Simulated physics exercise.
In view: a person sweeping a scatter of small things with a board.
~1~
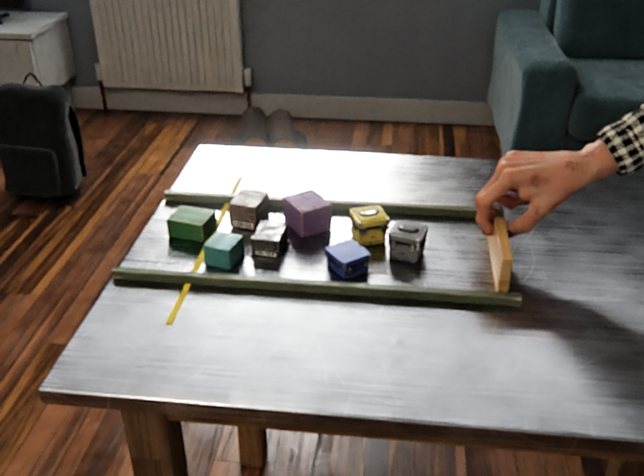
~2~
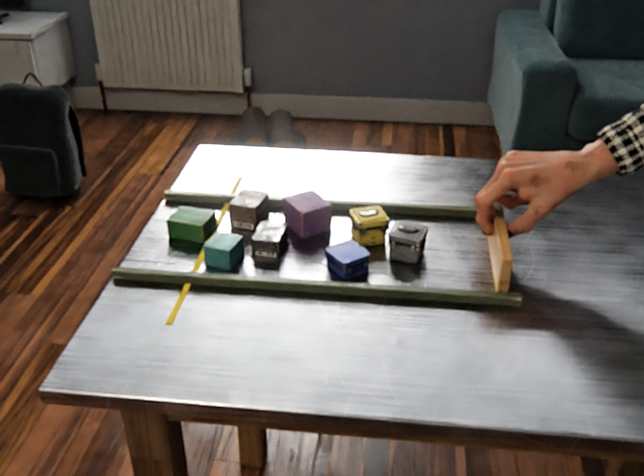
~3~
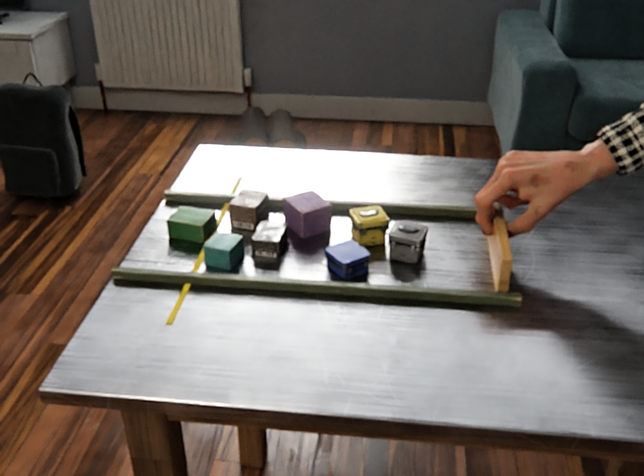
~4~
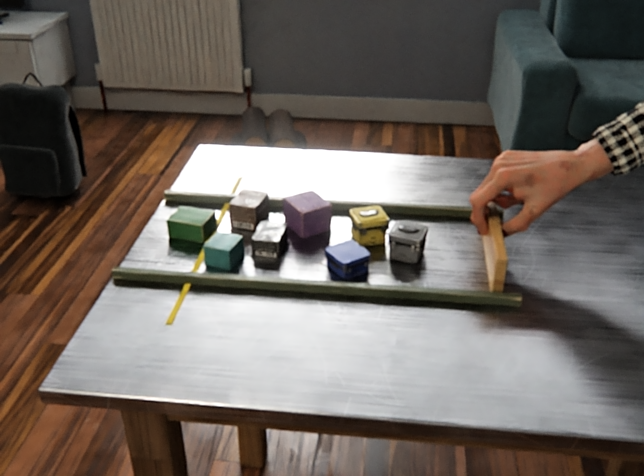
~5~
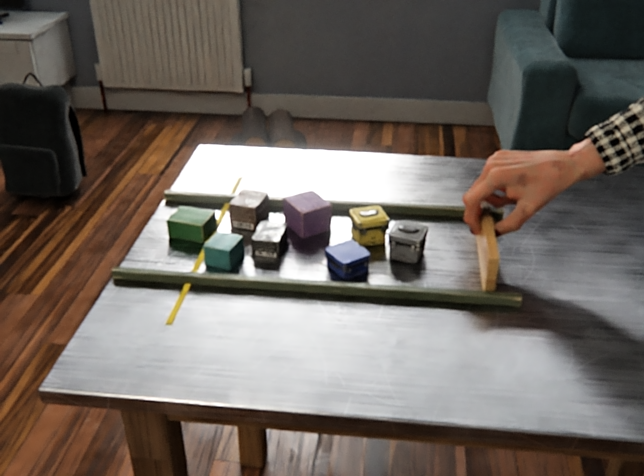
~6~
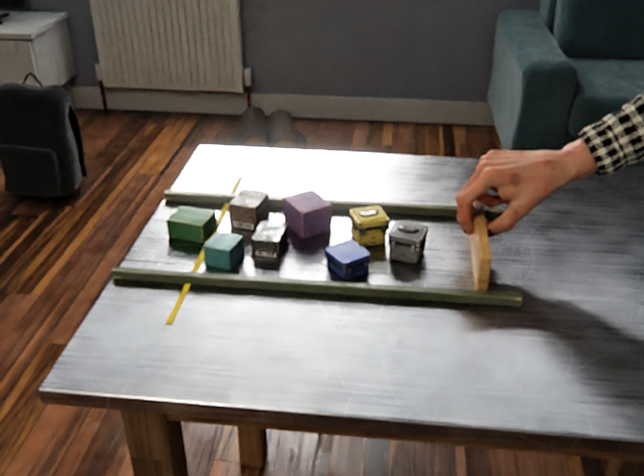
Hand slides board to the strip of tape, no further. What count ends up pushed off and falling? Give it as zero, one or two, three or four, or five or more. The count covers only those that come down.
Once the board stops, one or two are missing from the table.
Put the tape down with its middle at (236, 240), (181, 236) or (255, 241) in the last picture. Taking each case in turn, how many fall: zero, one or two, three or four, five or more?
Tape one gives zero, tape two gives three to four, and tape three gives zero.
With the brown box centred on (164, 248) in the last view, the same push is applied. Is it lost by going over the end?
Here it goes off.
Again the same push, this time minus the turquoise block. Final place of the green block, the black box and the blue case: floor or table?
The green block goes down, the black box stays put, the blue case stays put.
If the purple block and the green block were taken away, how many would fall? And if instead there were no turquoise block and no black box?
The number fallen is 0, and in the other try 1.
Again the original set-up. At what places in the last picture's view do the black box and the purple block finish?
The black box at (164, 232), the purple block at (179, 200).
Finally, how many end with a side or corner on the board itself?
It is in contact with 3.
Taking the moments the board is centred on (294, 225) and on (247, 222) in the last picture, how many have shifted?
So far 7, and 8 at the second.
Soon after, none off yet; green block at rest near (192, 224); turquoise block at rest near (224, 251); brown box at rest near (250, 209).
In the end, the number that fall off is one or two; gone, brown box and green block.
